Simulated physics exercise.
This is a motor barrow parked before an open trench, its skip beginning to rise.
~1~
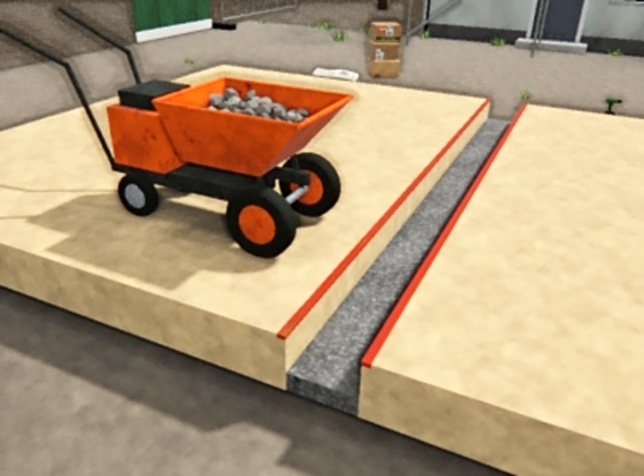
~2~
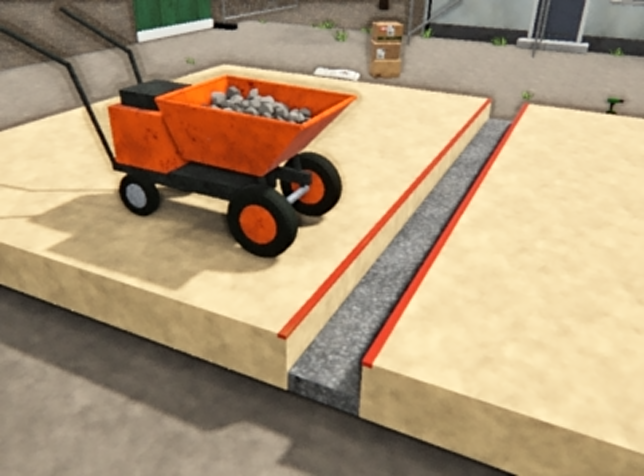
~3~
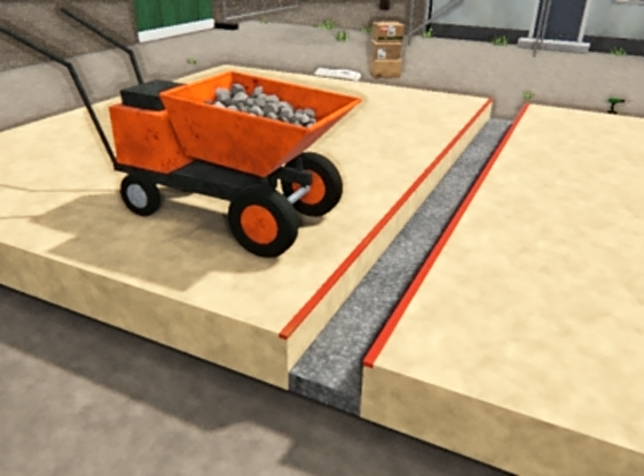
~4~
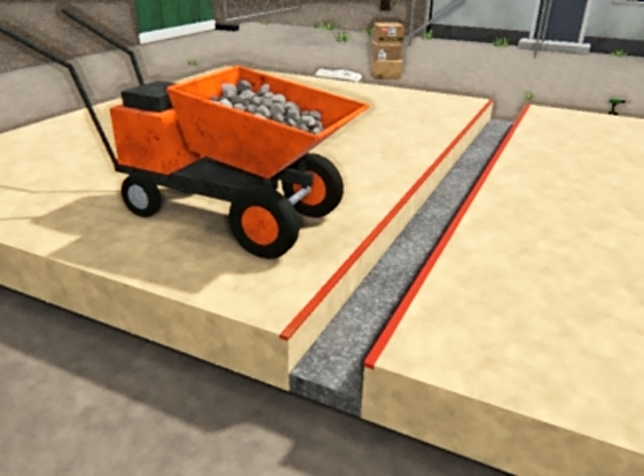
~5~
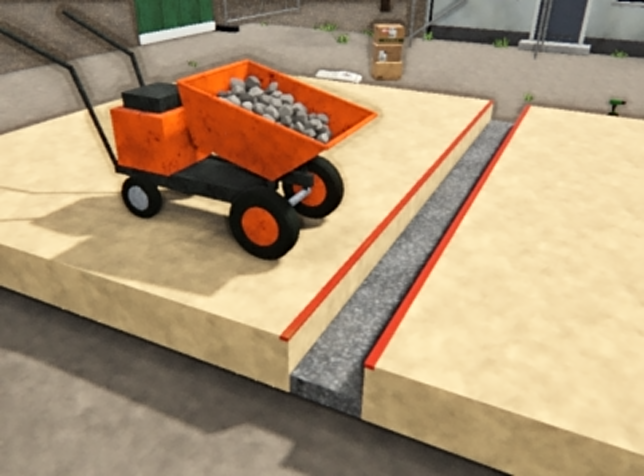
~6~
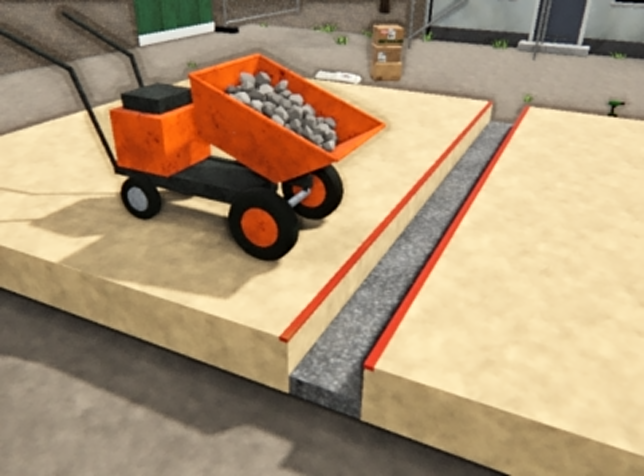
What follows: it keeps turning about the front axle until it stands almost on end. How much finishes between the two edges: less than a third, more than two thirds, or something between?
Between the edges lies over two thirds of the load.
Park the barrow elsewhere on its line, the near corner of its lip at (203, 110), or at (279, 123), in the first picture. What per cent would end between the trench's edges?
Roughly 20 per cent, and 100 per cent.
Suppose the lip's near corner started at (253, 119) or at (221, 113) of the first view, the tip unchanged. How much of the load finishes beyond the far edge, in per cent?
In turn 0 and 0 in a hundred.
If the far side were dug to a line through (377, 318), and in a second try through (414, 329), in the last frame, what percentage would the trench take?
In turn 50 and 100 in a hundred.
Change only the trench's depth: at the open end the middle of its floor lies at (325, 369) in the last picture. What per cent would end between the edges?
About 40 per cent.
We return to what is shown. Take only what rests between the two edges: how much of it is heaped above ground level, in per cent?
Near 5 %.
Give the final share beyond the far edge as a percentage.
Roughly 15 in a hundred.
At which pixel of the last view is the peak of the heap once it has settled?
Around (467, 263).
Soon after the last picture, skip tipped steeply; all in the skip.
A little later, skip tipped right over; about two thirds in the skip; about a quarter in or heaped over the trench; a small part beyond it.
Later still, skip tipped right over; a small part in the skip; most in or heaped over the trench; a small part beyond it.
At rest, skip tipped right over; a stray few in the skip; most in or heaped over the trench; a small part beyond it.
